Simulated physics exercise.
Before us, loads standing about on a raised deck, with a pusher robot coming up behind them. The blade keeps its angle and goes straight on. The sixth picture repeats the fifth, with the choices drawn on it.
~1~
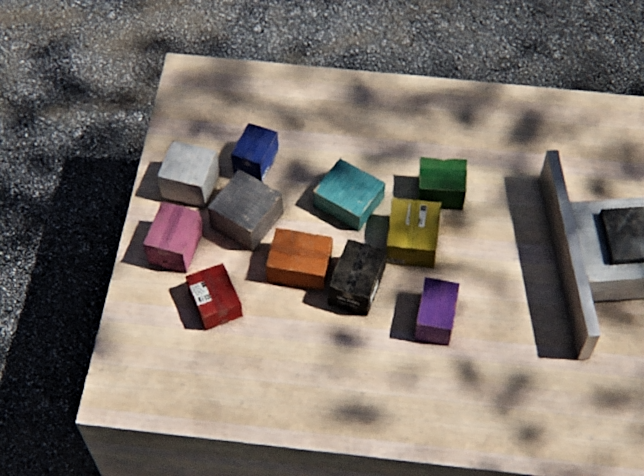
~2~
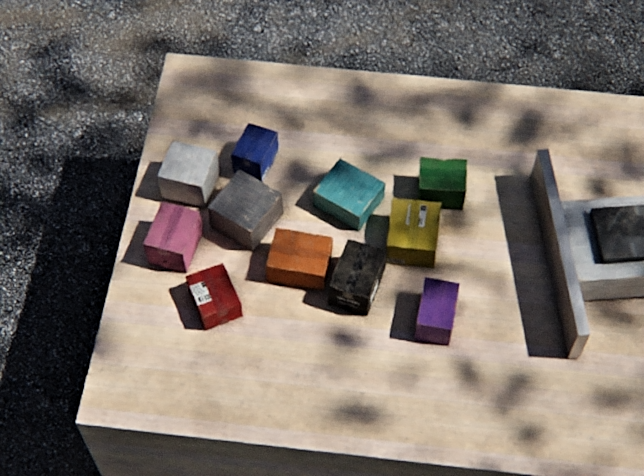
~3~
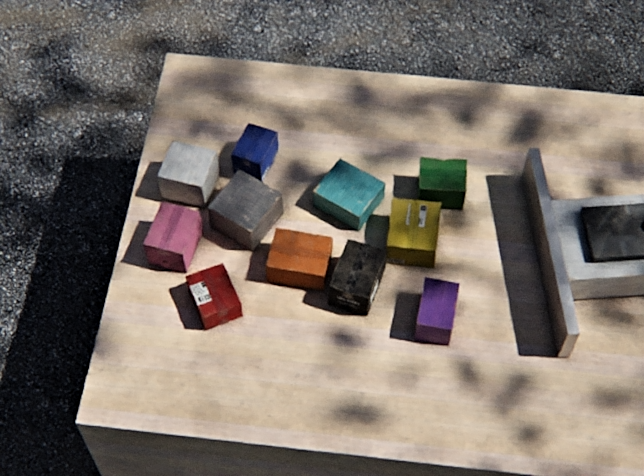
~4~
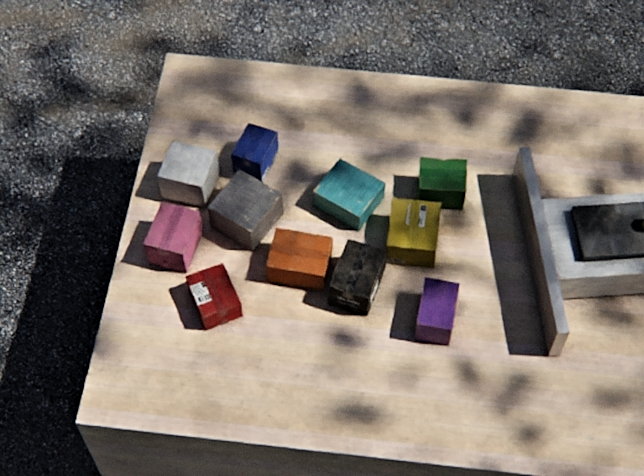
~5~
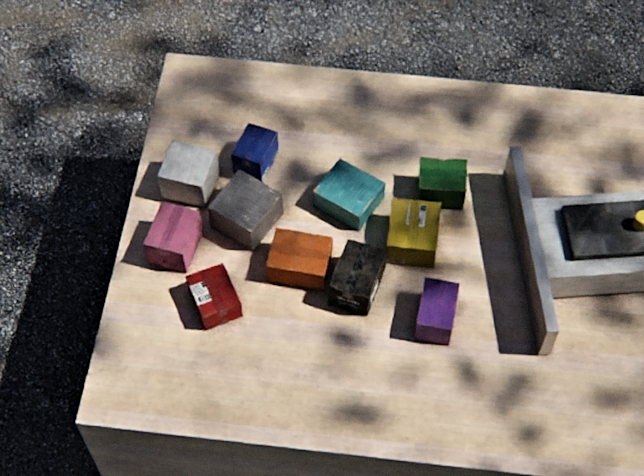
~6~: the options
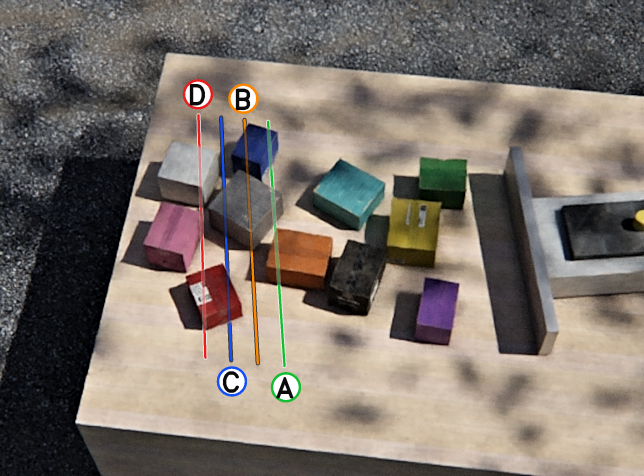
Grey pusher robot with a wide upright blade sliding slowly left across a pale deck towards colourful crates and parcels standing still.
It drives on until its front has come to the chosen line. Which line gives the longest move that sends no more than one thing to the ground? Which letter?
Up to line A.
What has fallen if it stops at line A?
The pink parcel.
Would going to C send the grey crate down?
Yes.
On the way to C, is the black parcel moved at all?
Yes.
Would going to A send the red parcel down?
By then, no.
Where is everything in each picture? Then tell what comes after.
The first frame shows white crate (189, 175); pink parcel (174, 238); green parcel (442, 183).
The second frame shows robot (632, 233); yellow parcel (414, 233).
The third frame shows robot (623, 232); purple crate (437, 311).
The fourth frame shows robot (613, 231); turquoise crate (349, 195).
The fifth frame shows robot (603, 230); red parcel (214, 296); blue box (255, 153); white crate (189, 175).
On the marked copy, A at (276, 236); B at (251, 233); C at (226, 231); D at (202, 228).
Taking A. A third of the way, robot (510, 220); purple crate (425, 312); green parcel (400, 182).
Two thirds of the way, robot (417, 211); white crate (171, 169); pink parcel (160, 238).
When it is over, robot (349, 204); pink parcel over the edge; white crate (148, 164); one fallen.
As for the rest, B drops three; C drops three; D drops four.
